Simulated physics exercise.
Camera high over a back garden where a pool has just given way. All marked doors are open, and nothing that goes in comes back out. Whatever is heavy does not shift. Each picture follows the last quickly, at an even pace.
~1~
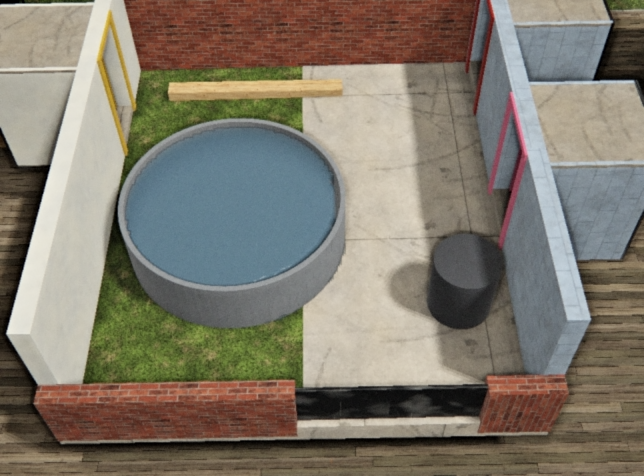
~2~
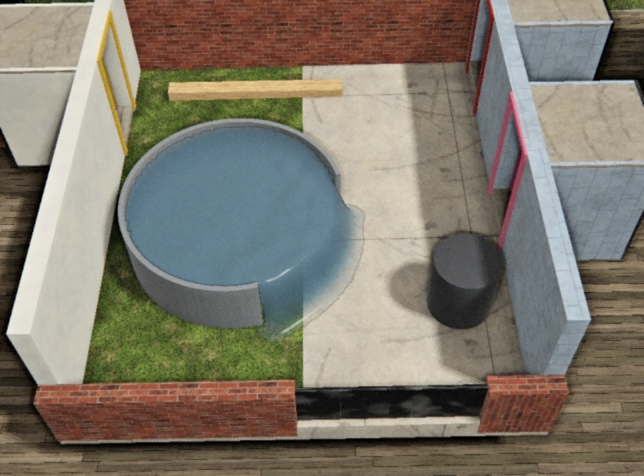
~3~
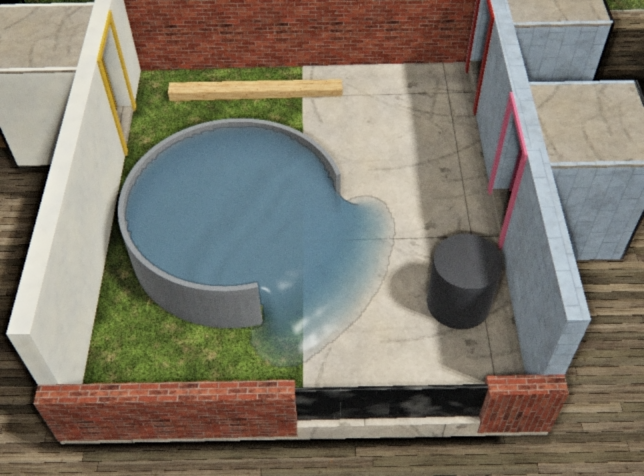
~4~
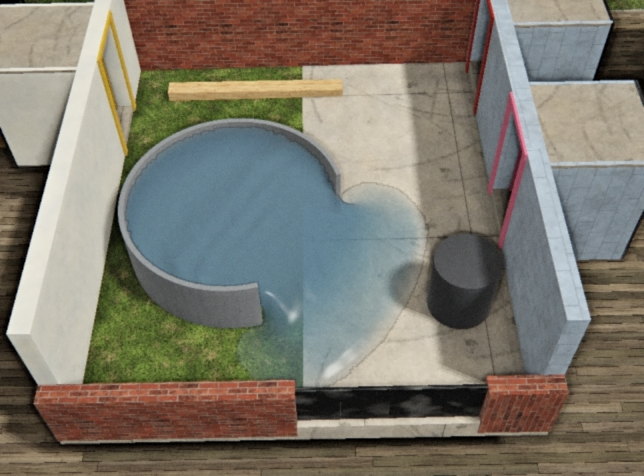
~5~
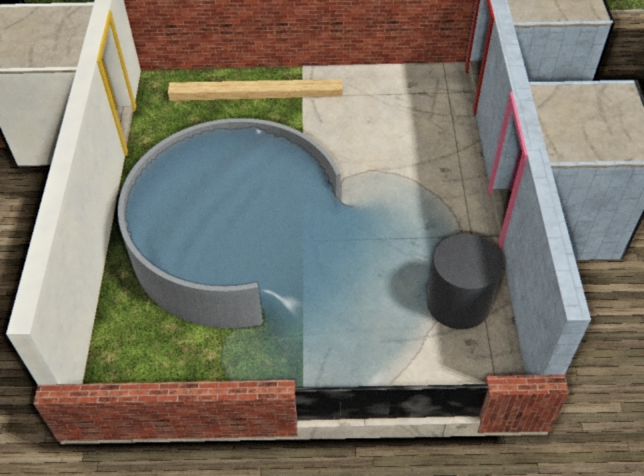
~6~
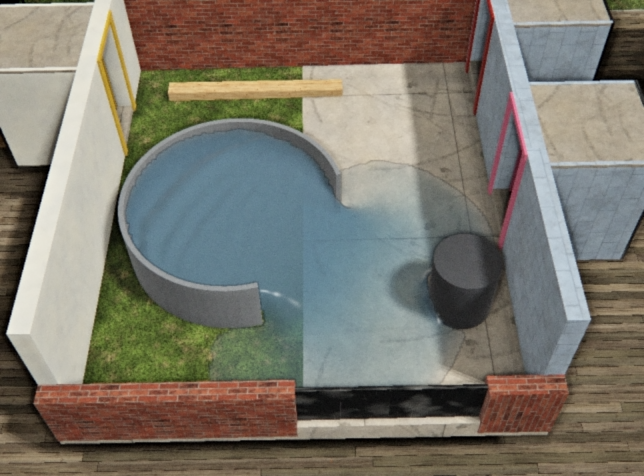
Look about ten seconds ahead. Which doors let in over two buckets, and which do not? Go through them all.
As I see it, the pink door gets over two buckets; the yellow door gets over two buckets; the red door gets two buckets or fewer.
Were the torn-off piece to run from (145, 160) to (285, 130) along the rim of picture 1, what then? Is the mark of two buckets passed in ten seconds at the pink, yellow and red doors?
Here's how it goes: The pink door comes in low, the yellow door overshoots, the red door overshoots.
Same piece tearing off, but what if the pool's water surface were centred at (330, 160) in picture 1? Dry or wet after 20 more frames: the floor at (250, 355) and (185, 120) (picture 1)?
Soaked, spared.
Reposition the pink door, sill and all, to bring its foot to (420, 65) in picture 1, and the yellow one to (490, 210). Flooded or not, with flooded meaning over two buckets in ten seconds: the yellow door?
As it turns out, the yellow door spills past.
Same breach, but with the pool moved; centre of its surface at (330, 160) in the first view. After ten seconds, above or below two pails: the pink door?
The pink one exceeds the limit.
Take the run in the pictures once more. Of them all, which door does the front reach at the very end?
It has to be the door marked yellow.
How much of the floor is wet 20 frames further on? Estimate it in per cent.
Around 65 in a hundred.
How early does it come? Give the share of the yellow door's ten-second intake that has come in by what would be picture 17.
By then roughly 0 percent of the ten-second total is in.
A moment on, water covers 40 % of the floor; the pink door over two buckets in, the yellow door not reached, the red door not reached.
Next, water covers 45 % of the floor; the pink door far over two buckets in, the yellow door not reached, the red door wet at the sill, nothing in.
Then, water covers 65 % of the floor; the pink door far over two buckets in, the yellow door not reached, the red door wet at the sill, nothing in.
Later, water covers 95 % of the floor; the pink door far over two buckets in, the yellow door wet at the sill, nothing in, the red door wet at the sill, nothing in.
In the end, water covers 95 % of the floor; the pink door far over two buckets in, the yellow door far over two buckets in, the red door wet at the sill, nothing in.
